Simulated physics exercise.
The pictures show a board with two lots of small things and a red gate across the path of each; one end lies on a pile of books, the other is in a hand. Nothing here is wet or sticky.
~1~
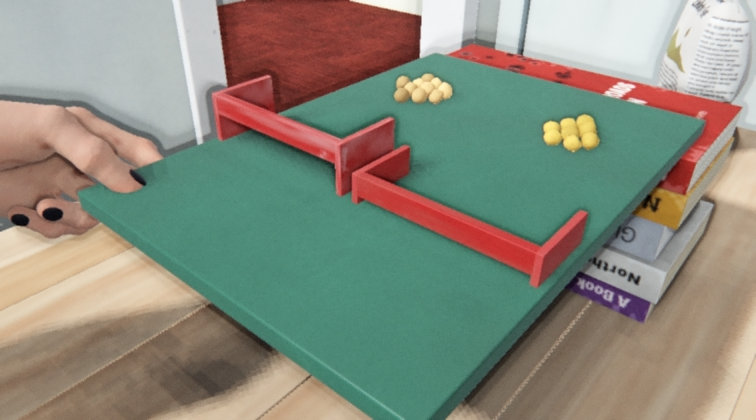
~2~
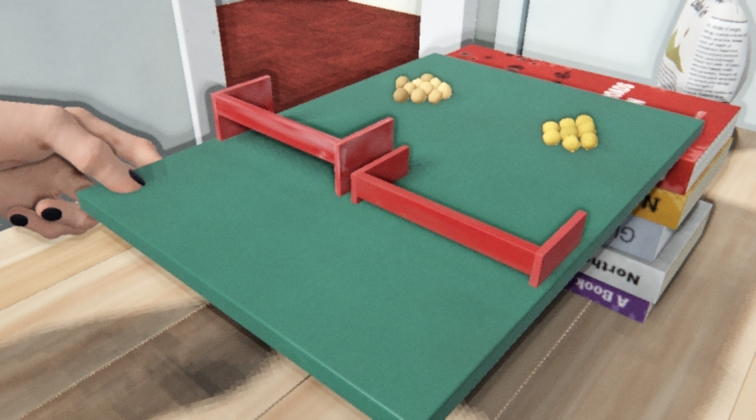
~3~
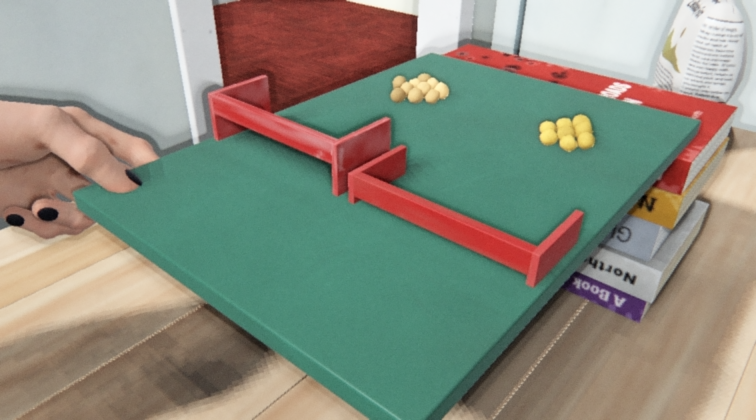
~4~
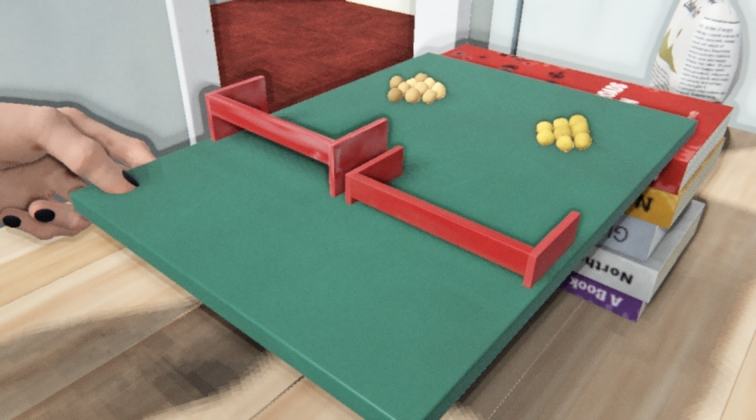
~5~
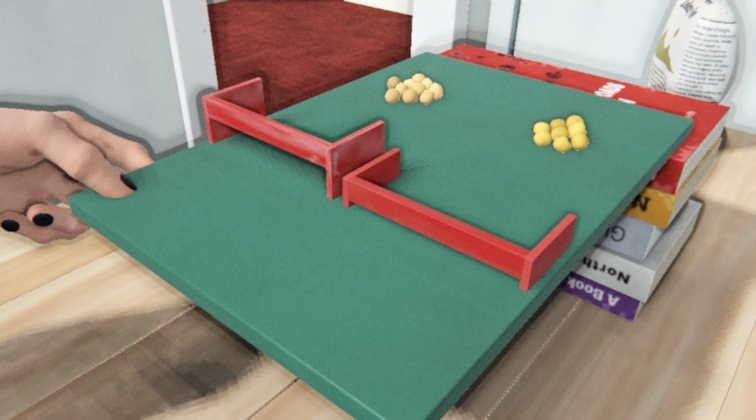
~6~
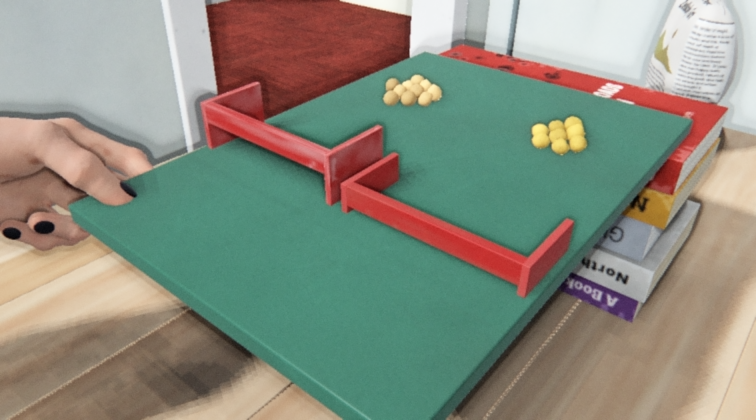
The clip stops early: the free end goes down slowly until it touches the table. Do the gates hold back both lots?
Nearer batch: It ends behind the gate. Farther batch: It rolls on past the gate.
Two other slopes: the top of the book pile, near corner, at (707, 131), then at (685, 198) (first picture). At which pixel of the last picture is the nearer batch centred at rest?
Around (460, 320) in the first try, (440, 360) in the second.
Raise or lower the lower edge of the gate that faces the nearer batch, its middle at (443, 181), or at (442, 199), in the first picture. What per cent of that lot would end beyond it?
First some 100, then 100 per cent.
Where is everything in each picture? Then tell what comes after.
Held end of the board at (412, 409), level; book pile at (557, 104), tall, over half the board's length; nearer batch at (570, 134), a few puffed corn balls; farther batch at (428, 90), a few dried chickpeas; nearer gate at (440, 219), its slot lower than a piece; farther gate at (275, 126), its slot higher than a piece, in the first picture.
Held end of the board at (412, 409), level; farther batch at (427, 90), in the second picture.
Held end of the board at (409, 409), level; nearer batch at (566, 134), in the third picture.
Held end of the board at (406, 410), level; farther batch at (422, 90), in the fourth picture.
Held end of the board, down by 1°; nearer batch at (560, 135), in the fifth picture.
Held end of the board, down by 2°; book pile at (546, 105); nearer batch at (558, 137), not moving; farther batch at (417, 92), not moving; nearer gate at (429, 229); farther gate at (264, 135), in the sixth picture.
Then, 0.77 s past the last view, board sloping at 17°; nearer batch on its way down; farther batch on its way down.
Then, 1.45 s past the last view, board sloping at 29°; nearer batch has reached its gate; farther batch all past its gate.
Then, 2.03 s past the last view, board resting at 30°; nearer batch has reached its gate; farther batch all past its gate.
Finally, board resting at 30°; nearer batch gathered behind its gate; farther batch all past its gate.
